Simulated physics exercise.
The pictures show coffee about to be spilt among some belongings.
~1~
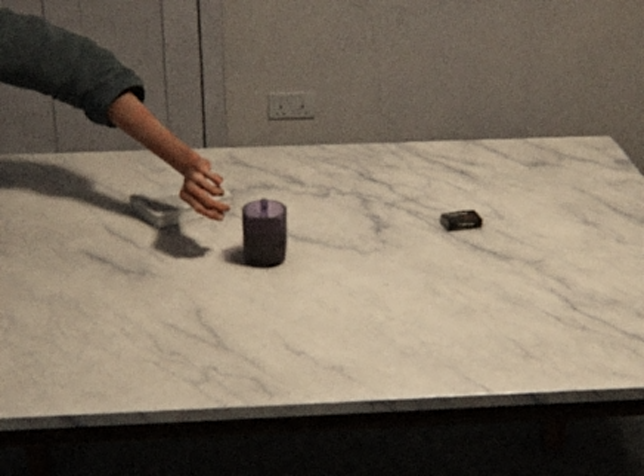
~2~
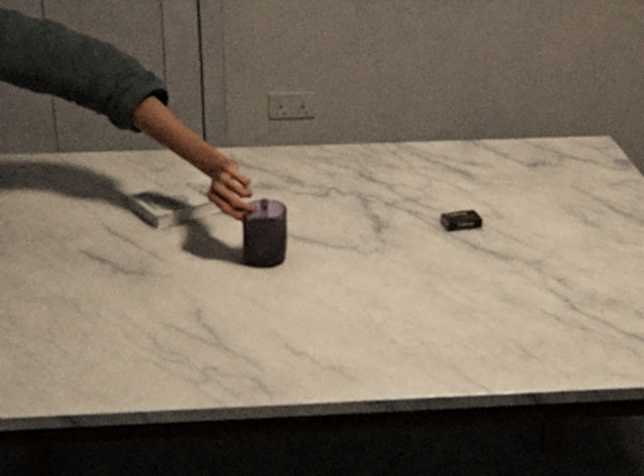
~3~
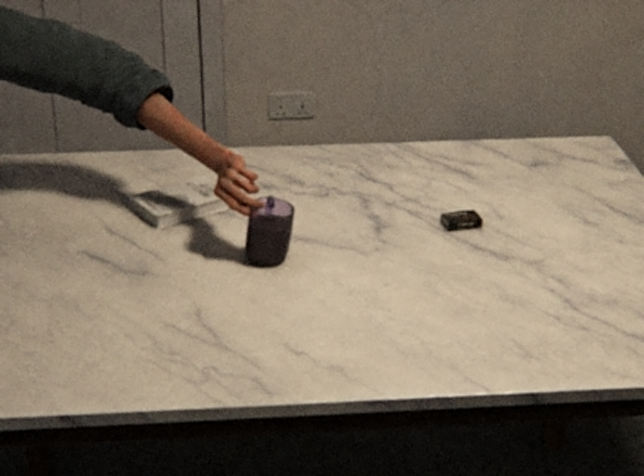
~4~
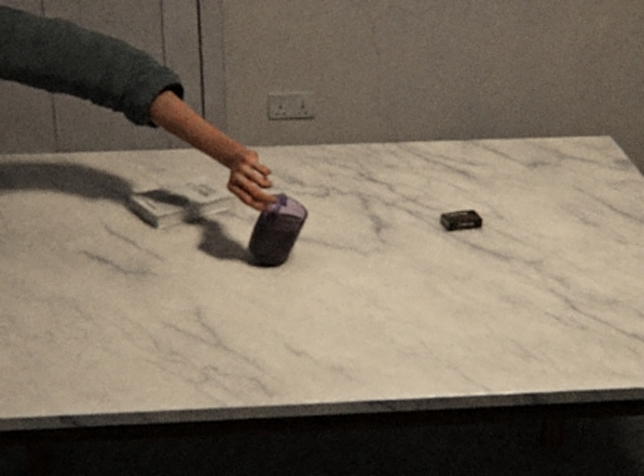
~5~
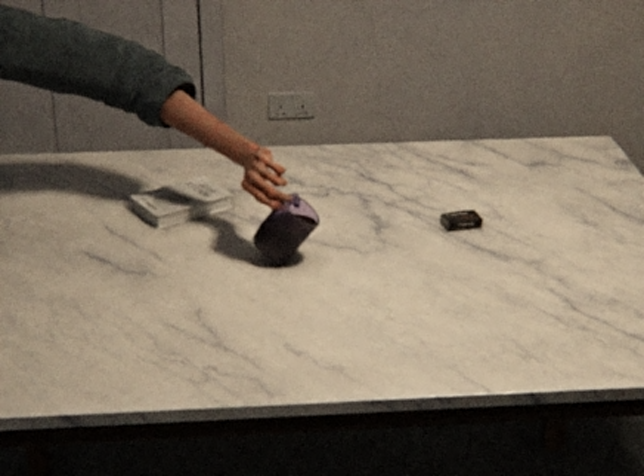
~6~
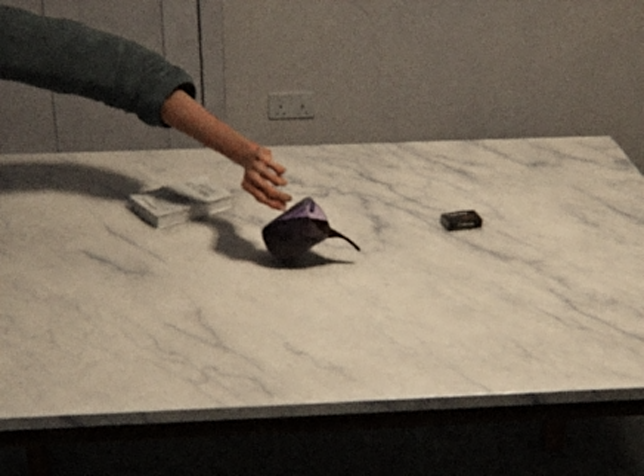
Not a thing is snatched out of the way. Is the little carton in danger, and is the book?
Well, the little carton does get wet, while the book is not touched.
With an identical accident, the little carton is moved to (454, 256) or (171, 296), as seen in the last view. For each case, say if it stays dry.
The first time it gets caught, and the second time it is missed.
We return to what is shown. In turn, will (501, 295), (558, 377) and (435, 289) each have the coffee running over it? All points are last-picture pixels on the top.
Point one is caught by it, point two is never touched, point three is caught by it.
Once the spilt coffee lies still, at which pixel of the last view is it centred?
In the last view, its middle sits roughly at (501, 276).
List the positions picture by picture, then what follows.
In the first frame, it stands upright; mug (265, 233) about two thirds full; little carton (462, 216); book (182, 195).
In the second frame, pushed off balance; mug about two thirds full, surface at (265, 226).
In the third frame, pushed off balance; mug (269, 230) about two thirds full; book (182, 195).
In the fourth frame, pushed off balance; mug (278, 228) tipped 25°; little carton (462, 216).
In the fifth frame, pushed off balance; mug (287, 228) tipped 35°.
In the sixth frame, it is falling; mug (297, 230) tipped 55°; little carton (462, 216); book (182, 195).
Shortly, the puddle covers about as much as a tray; the little carton is still dry; the book is still dry.
Then, the puddle covers about as much as a big tray; the little carton is soaking at its edge; the book is still dry.
At the finish, the puddle covers about as much as a big tray; the little carton is soaking at its edge; the book is still dry.
